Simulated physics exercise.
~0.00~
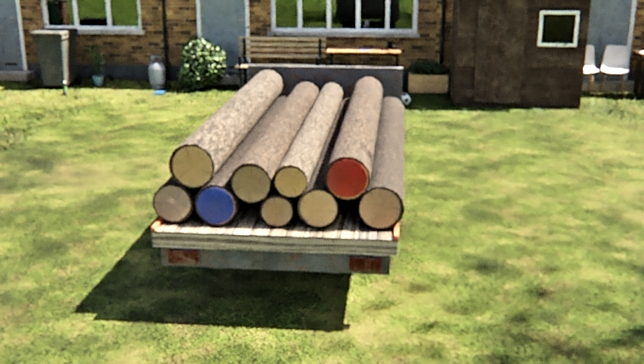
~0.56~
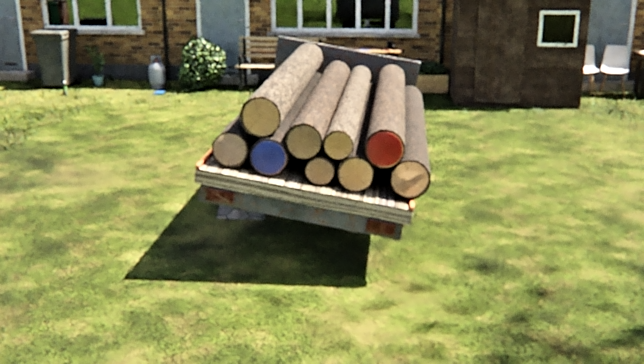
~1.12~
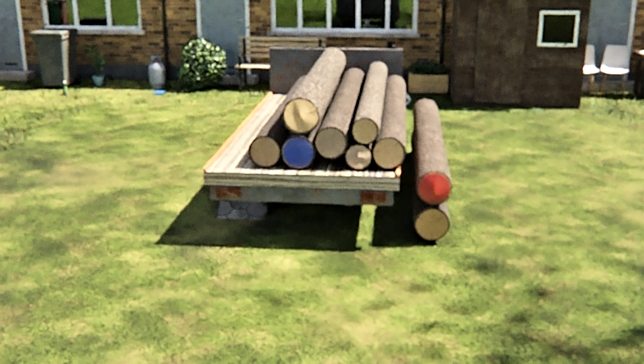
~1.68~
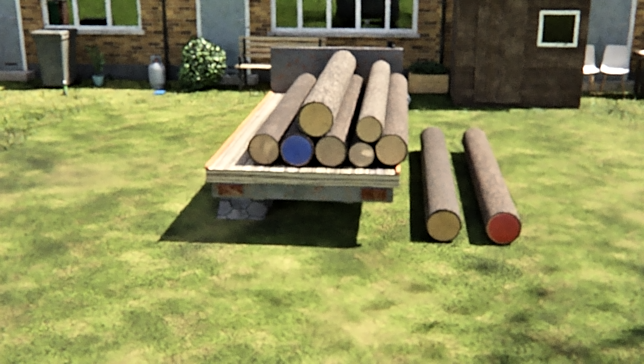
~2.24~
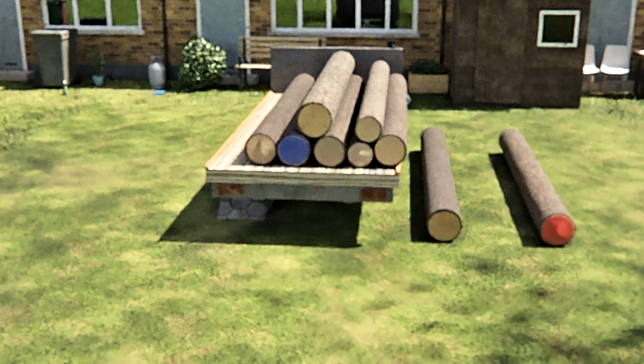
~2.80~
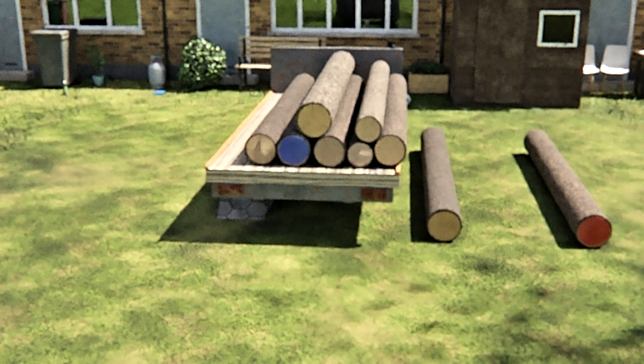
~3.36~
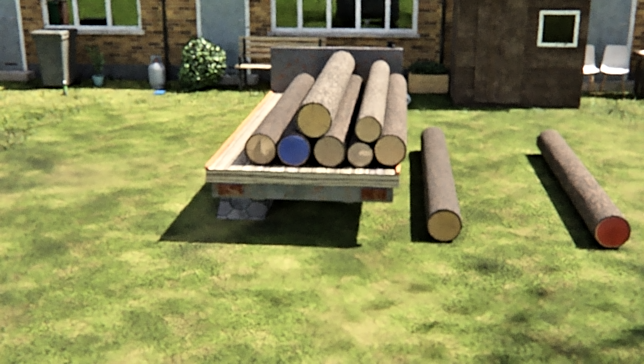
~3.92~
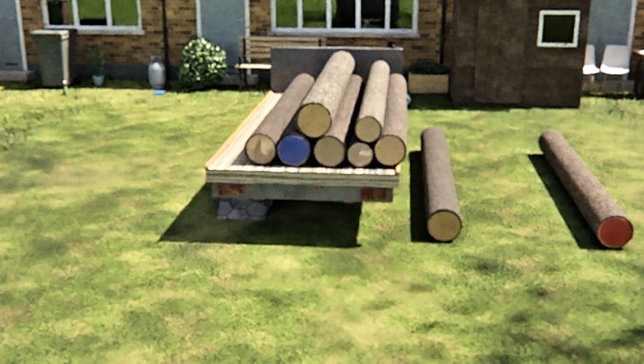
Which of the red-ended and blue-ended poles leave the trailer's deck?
Only the red-ended pole goes, falling over the right edge onto the grass. The blue-ended one stays aboard.
